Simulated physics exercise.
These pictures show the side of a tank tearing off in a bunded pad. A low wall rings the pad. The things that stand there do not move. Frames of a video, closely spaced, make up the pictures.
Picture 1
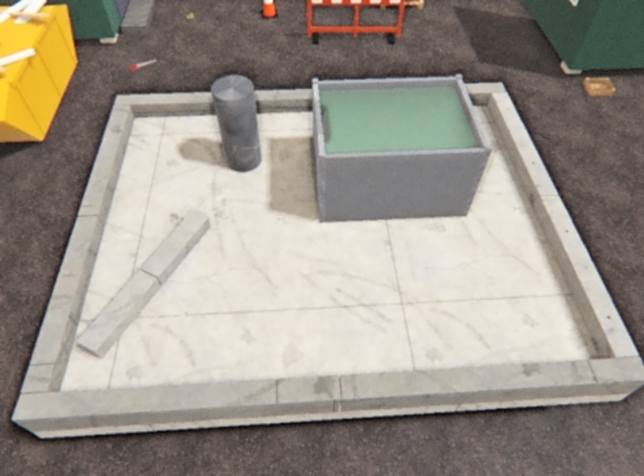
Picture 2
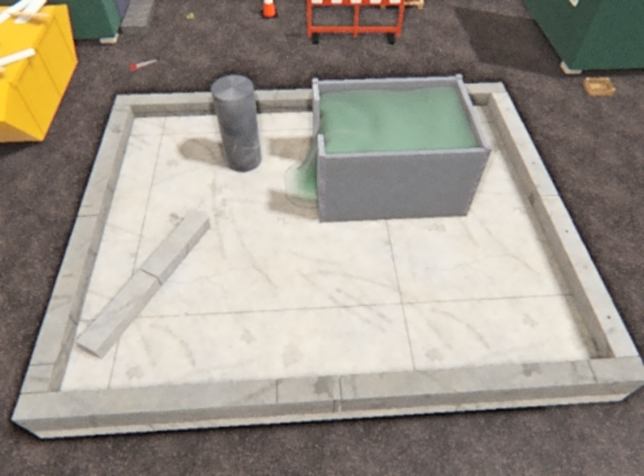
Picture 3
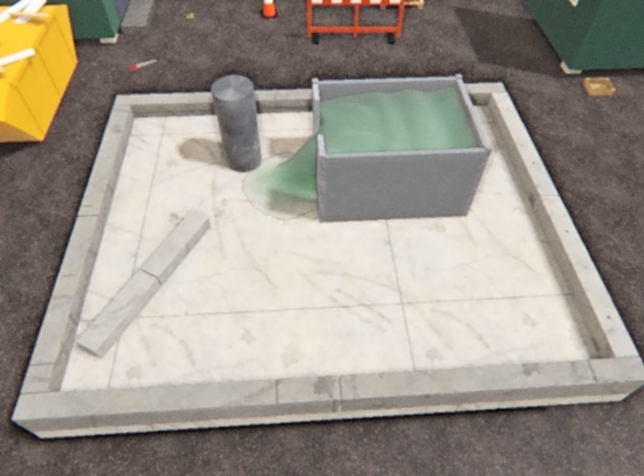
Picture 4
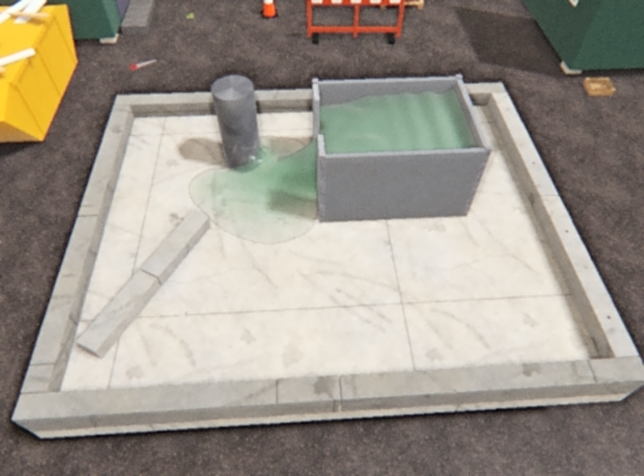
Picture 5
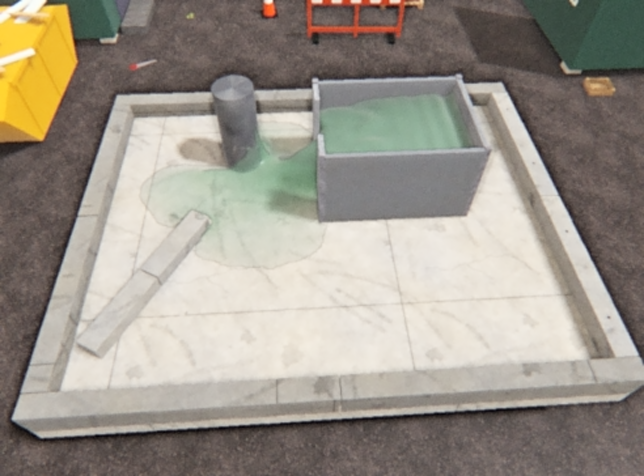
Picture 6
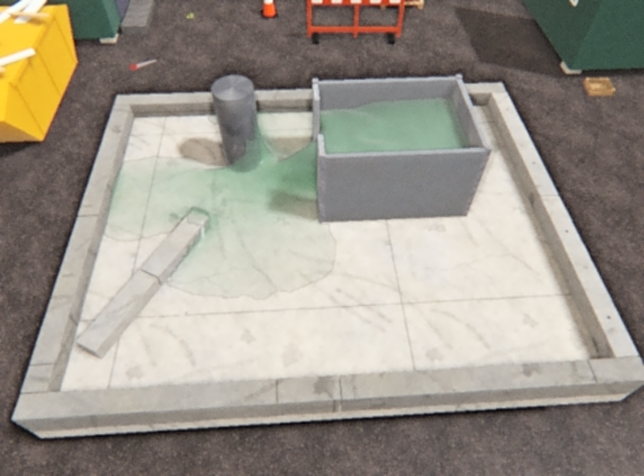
To begin with, a grey open-topped tank of green water stands still on a pale, low-walled pad beside a dark cylinder and a slanting block. Water then pours from the tank's left side, reaches the cylinder's base, and spreads left and toward the viewer, around the block, in a wide, thin sheet.
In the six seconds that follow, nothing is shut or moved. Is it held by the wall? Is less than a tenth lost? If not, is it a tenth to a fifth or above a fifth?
Yes.
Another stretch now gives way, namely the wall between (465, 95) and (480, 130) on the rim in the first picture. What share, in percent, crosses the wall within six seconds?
About 26 %.
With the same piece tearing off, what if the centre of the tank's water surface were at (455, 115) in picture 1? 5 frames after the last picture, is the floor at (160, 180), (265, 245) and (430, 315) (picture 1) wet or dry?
Submerged, submerged, untouched.
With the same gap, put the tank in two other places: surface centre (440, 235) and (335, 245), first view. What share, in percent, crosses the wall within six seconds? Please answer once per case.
Taking them in turn, it comes to about 10 per cent and then about 16 per cent.
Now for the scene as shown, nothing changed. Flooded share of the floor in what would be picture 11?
I'd put it at roughly 45 per cent.
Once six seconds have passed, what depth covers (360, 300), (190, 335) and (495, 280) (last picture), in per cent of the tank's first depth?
First 6, next 8, last 4 in a hundred.
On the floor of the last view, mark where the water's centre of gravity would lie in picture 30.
Roughly at (275, 211).
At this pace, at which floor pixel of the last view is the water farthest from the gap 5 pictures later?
The farthest point of the front sits at (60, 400).
A moment on, water covers 35 % of the floor; the low wall has let 0 % over.
Next, water covers 40 % of the floor; the low wall has let 1 % over.
Then, water covers 50 % of the floor; the low wall has let 4 % over.
Later, water covers 70 % of the floor; the low wall has let 7 % over.
In the end, water covers 85 % of the floor; the low wall has let 7 % over.
